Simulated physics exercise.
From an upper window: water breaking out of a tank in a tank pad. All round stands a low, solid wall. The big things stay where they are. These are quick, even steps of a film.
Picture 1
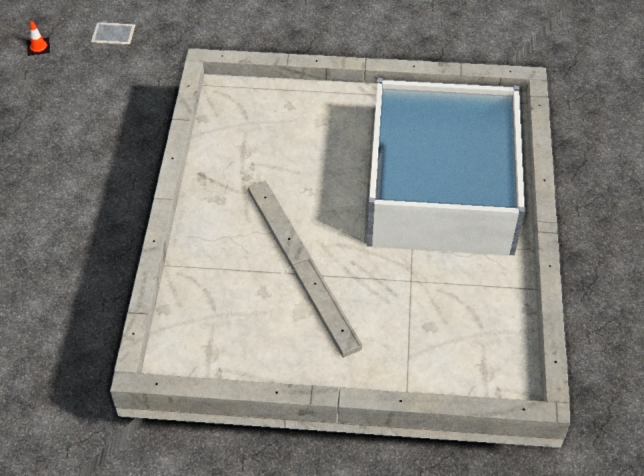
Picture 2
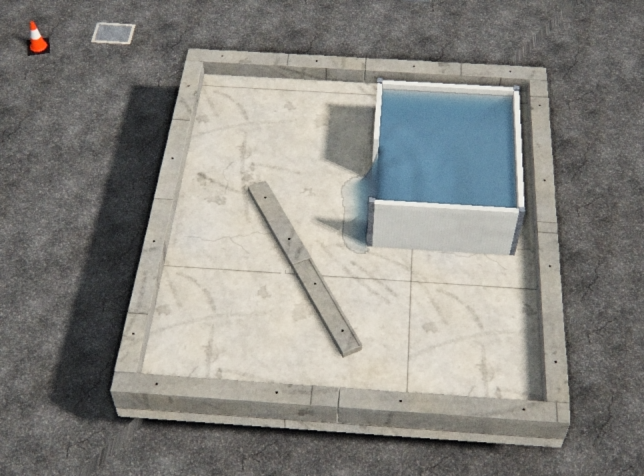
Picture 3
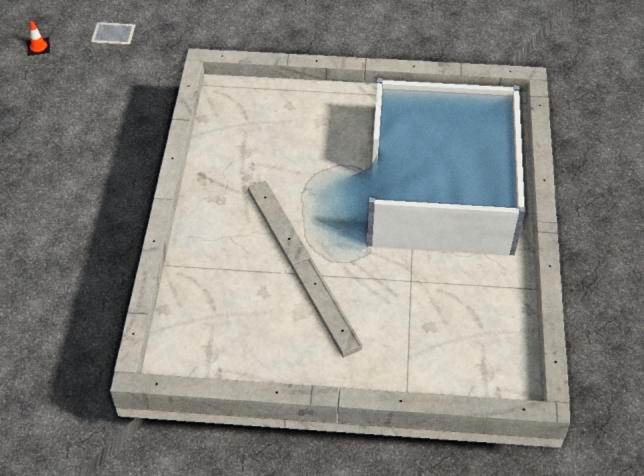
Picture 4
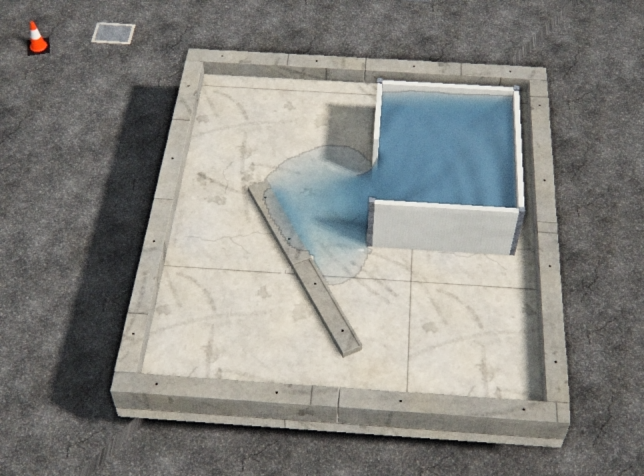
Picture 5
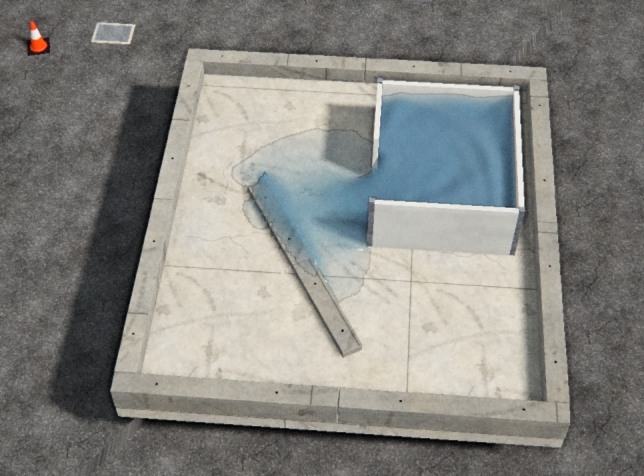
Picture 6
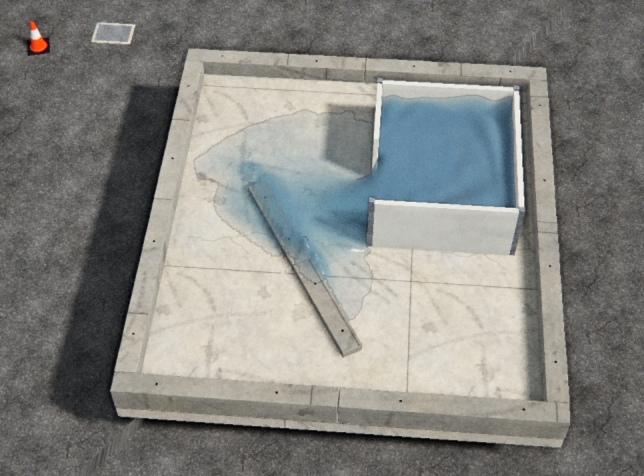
The footage shows water pouring from a gap in the left side of a tank inside a low-walled concrete pad, spreading leftward across the floor, meeting a slanted beam, and flowing around its upper end.
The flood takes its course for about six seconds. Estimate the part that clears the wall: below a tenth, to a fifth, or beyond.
The share lost is not even a tenth.
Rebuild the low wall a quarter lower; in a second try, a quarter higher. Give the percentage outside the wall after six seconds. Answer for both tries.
Roughly 10 per cent, then 0 per cent.
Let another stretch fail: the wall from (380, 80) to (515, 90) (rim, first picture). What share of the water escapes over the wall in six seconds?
I make it 32 per cent.
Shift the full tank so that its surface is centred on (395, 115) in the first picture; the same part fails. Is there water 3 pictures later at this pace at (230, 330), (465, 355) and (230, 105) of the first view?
In that order: Not flooded, not flooded, awash.
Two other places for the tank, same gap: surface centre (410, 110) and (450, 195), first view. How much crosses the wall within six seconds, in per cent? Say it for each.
About 8 and 2 per cent.
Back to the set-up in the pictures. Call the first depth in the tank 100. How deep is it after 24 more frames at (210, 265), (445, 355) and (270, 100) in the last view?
Roughly 14, 4 and 25 per cent, in turn.
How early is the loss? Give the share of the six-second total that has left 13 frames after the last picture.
I make it 40 per cent.
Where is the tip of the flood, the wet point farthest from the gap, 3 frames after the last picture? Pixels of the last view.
At about (201, 99).
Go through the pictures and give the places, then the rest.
Still water in the tank at (447, 148), in the first frame.
The front is at (354, 245), out from the gap at (375, 197), in the second frame.
Water pours out at (375, 200) and has run to (320, 178), in the third frame.
The front is at (271, 182), out from the gap at (375, 201), in the fourth frame.
The front is at (244, 170), out from the gap at (375, 201), in the fifth frame.
The front is at (202, 164), out from the gap at (375, 201), in the sixth frame.
A moment on, water covers 30 % of the floor; the low wall has let 0 % over.
Next, water covers 40 % of the floor; the low wall has let 0 % over.
Then, water covers 60 % of the floor; the low wall has let 2 % over.
Later, water covers 70 % of the floor; the low wall has let 4 % over.
In the end, water covers 80 % of the floor; the low wall has let 4 % over.
